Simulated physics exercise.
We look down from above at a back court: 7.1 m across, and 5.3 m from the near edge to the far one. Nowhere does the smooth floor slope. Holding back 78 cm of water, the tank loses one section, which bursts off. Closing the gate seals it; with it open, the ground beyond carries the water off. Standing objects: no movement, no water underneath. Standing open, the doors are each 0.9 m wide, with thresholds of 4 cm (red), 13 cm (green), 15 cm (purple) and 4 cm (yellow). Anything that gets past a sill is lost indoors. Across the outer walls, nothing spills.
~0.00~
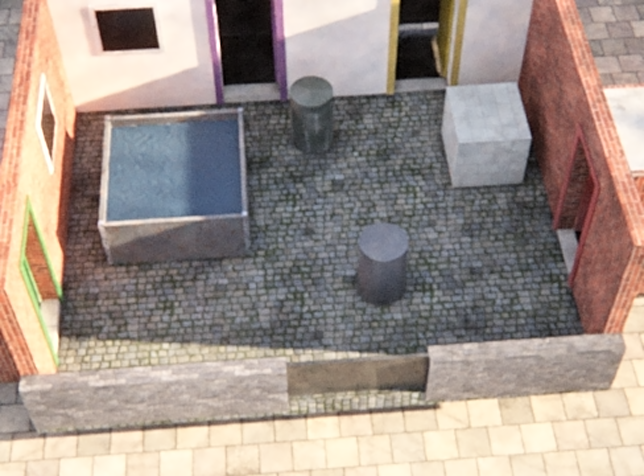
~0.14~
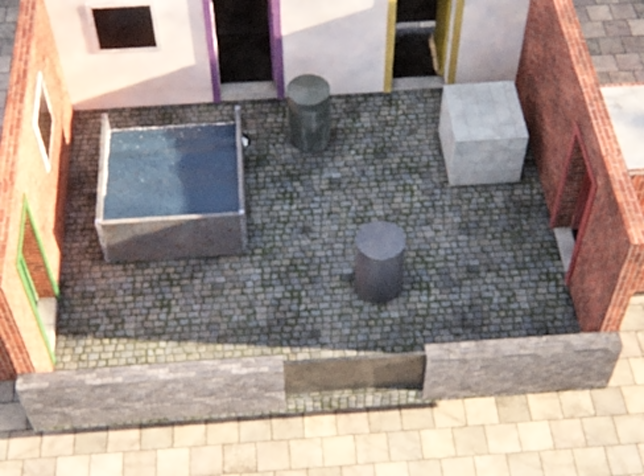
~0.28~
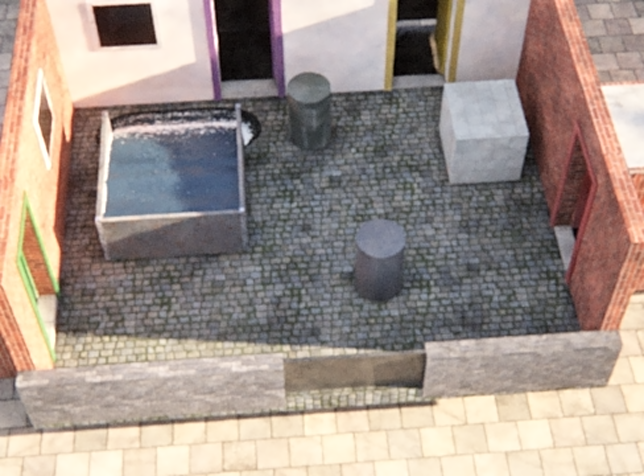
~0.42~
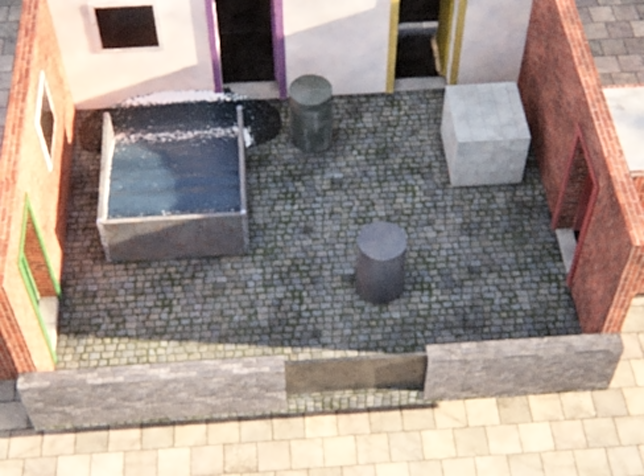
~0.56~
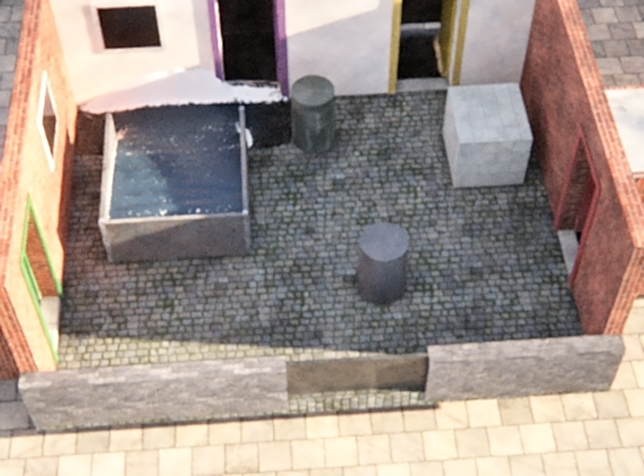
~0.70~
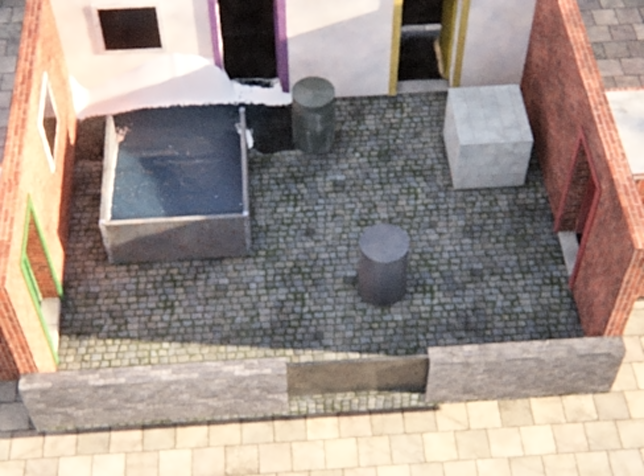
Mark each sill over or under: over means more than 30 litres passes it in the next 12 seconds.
Red door - over; green door - under; purple door - over; yellow door - over.
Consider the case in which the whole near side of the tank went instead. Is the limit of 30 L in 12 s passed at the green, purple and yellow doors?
Against that limit: Green past it, purple below, yellow above.
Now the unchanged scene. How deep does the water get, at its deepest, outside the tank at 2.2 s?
It tops out at some 46 cm.
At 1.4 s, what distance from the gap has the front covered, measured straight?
Around 4.0 metres.
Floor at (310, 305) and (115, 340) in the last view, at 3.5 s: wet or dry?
I'd say spared, then drenched.
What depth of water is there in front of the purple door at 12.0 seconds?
I'd say close to 7.0 cm.
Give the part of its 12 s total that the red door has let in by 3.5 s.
About 0%.
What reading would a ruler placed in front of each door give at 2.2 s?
Depth readings (cm): Red = 0; green = 5; purple = 28; yellow = 8.
After 1.4 s water covers 20 % of the floor and is deepest (66 cm) near (91, 113); red door not reached, green door not reached, purple door 36 cm at the sill, 98 L in, yellow door 2 cm at the sill, 0 L in.
After 2.2 s water covers 35 % of the floor and is deepest (46 cm) near (78, 130); red door not reached, green door 5 cm at the sill, 0 L in, purple door 28 cm at the sill, 194 L in, yellow door 8 cm at the sill, 0 L in.
After 3.5 s water covers 55 % of the floor and is deepest (38 cm) near (53, 401); red door not reached, green door 12 cm at the sill, 1 L in, purple door 19 cm at the sill, 239 L in, yellow door 6 cm at the sill, 8 L in.
After 7.0 s water covers 95 % of the floor and is deepest (18 cm) near (91, 113); red door 5 cm at the sill, 0 L in, green door 6 cm at the sill, 1 L in, purple door 12 cm at the sill, 249 L in, yellow door 11 cm at the sill, 60 L in.
After 12.0 s water covers 100 % of the floor and is deepest (12 cm) near (494, 91); red door 9 cm at the sill, 68 L in, green door 6 cm at the sill, 1 L in, purple door 7 cm at the sill, 249 L in, yellow door 8 cm at the sill, 114 L in.
